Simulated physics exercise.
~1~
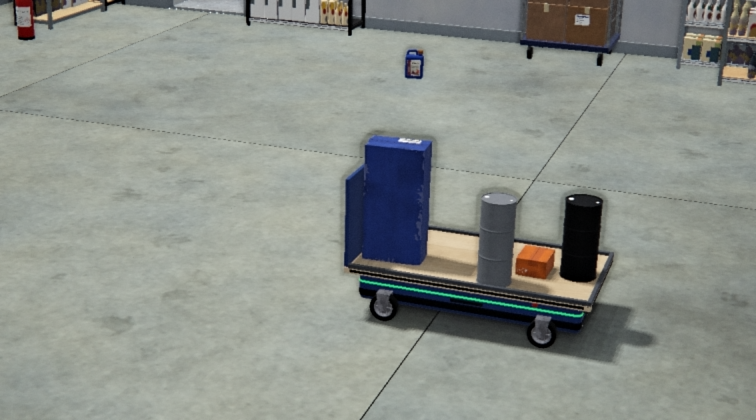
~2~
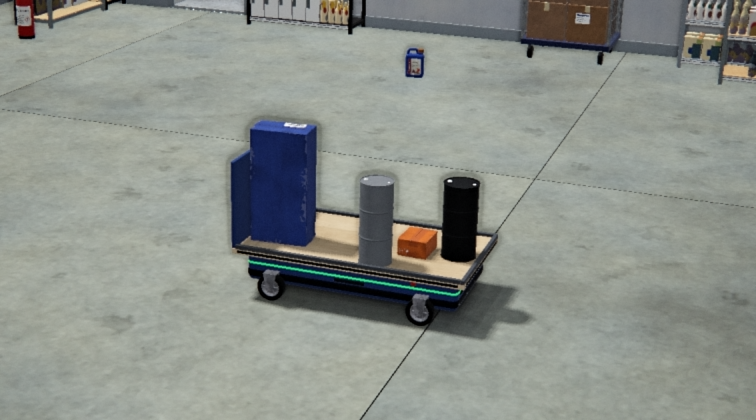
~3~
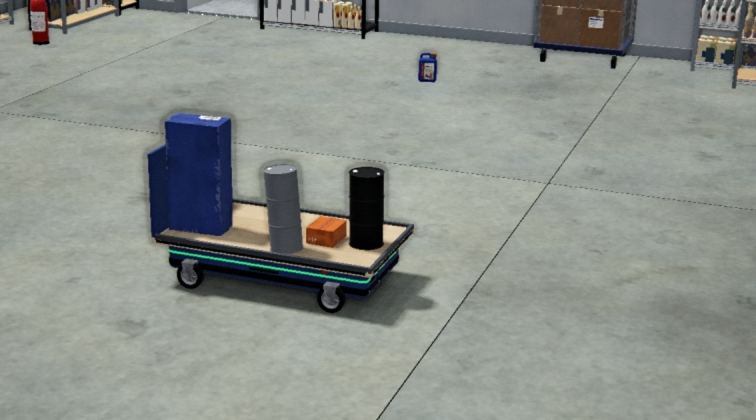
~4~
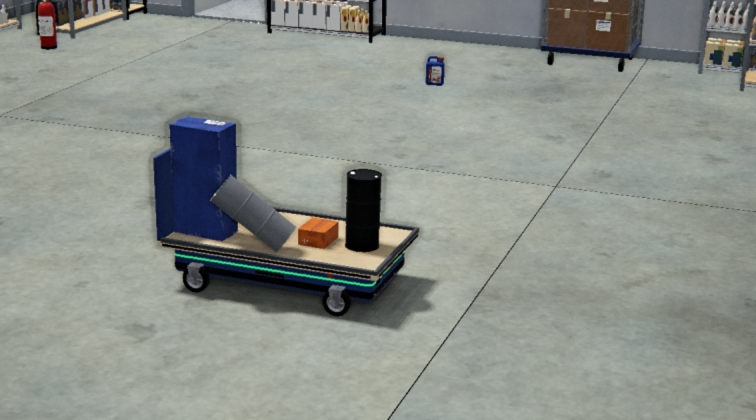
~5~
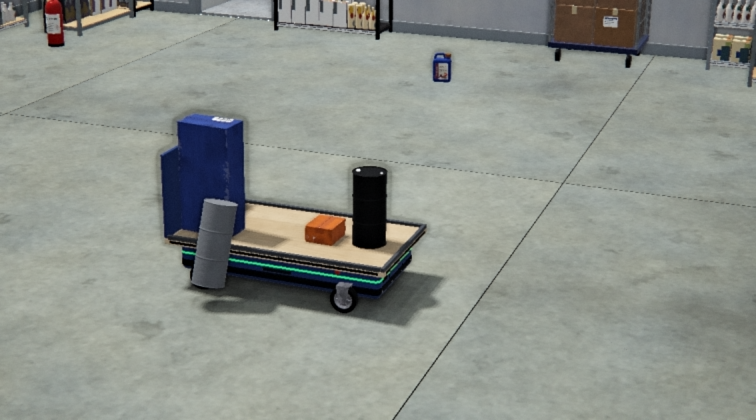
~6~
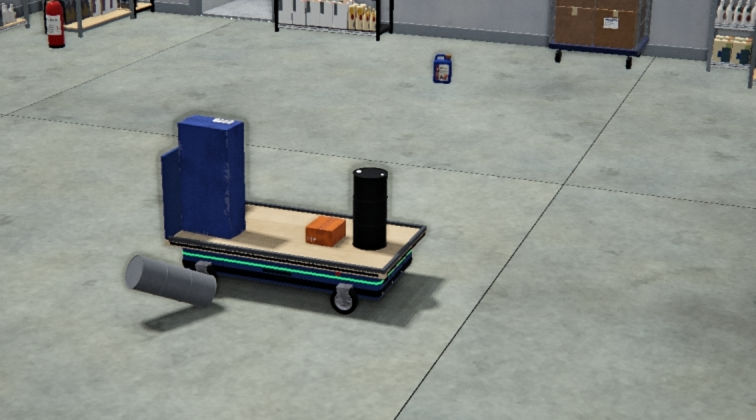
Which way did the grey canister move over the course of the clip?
The grey canister moved to the left, first riding on the cart and then tumbling off the deck.
